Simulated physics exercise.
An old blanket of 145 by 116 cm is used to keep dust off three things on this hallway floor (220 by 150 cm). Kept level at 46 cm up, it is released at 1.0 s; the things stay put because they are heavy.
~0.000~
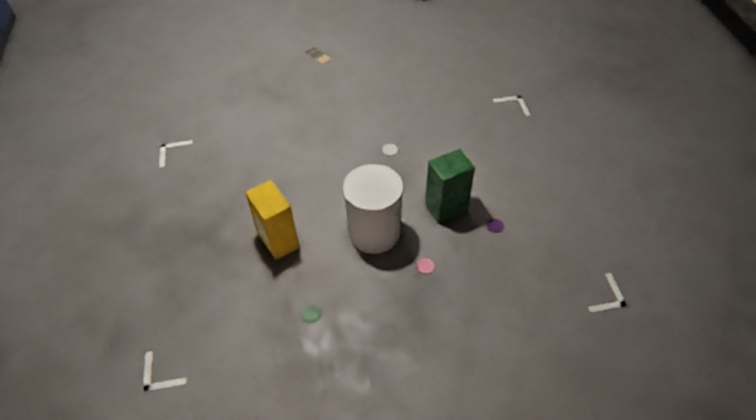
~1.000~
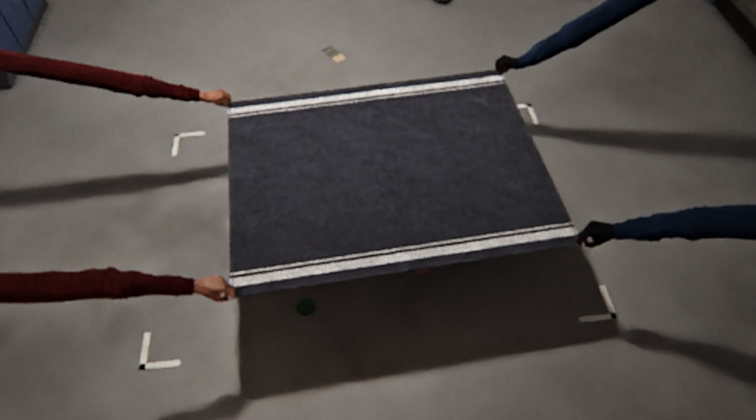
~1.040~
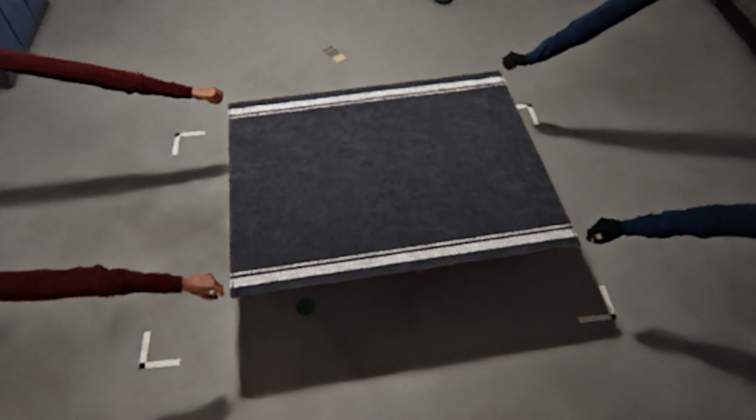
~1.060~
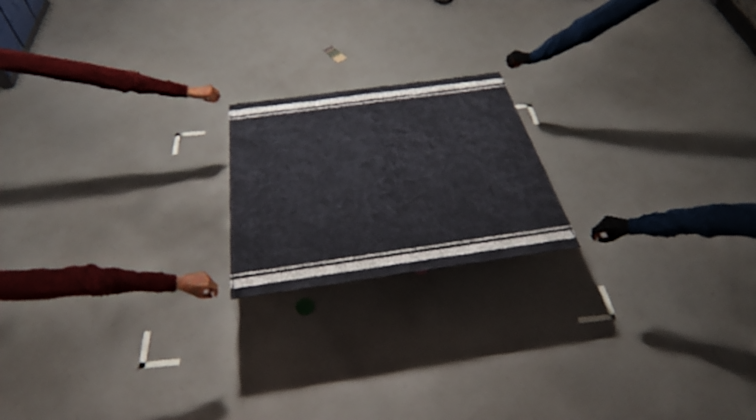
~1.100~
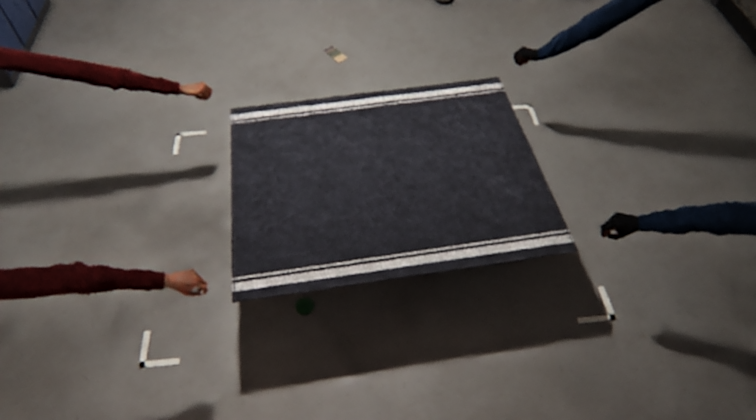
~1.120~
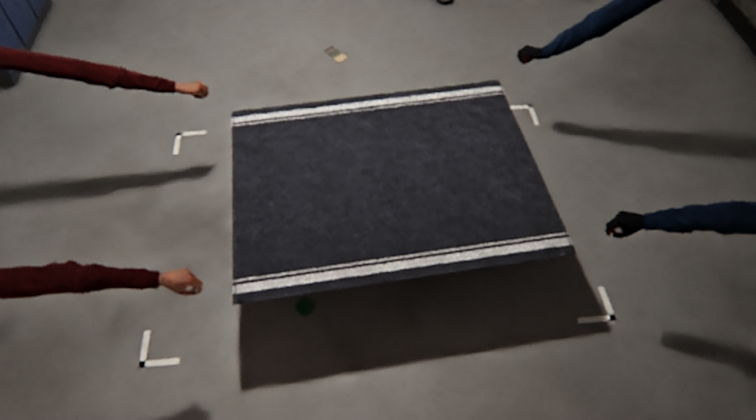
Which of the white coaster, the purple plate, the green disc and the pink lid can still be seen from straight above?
The white coaster stays uncovered, the purple plate gets covered, the green disc remains in the open, the pink lid gets covered.
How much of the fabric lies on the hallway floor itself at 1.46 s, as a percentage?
Contact share: Approx. 15 percent.
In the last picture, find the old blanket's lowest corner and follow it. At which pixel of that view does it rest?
(259, 284).
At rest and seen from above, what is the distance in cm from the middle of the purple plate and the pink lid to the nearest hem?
Around 10 centimetres for the first one and around 6 centimetres for the second.
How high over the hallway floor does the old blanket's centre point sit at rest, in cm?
Height: Approx. 38 cm.
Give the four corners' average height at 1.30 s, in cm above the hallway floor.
Roughly 10 centimetres.
By 1.3 s, 0 % of it is down, spanning 147 by 108 cm, above purple plate, green disc, pink lid.
By 1.5 s, 15 % of it is down, spanning 143 by 89 cm, above purple plate, pink lid.
By 1.6 s, 20 % of it is down, spanning 146 by 90 cm, above purple plate, pink lid.
By 1.8 s, 20 % of it is down, spanning 147 by 88 cm, above purple plate, pink lid.
By 3.3 s, 20 % of it is down, spanning 146 by 88 cm, above purple plate, pink lid.
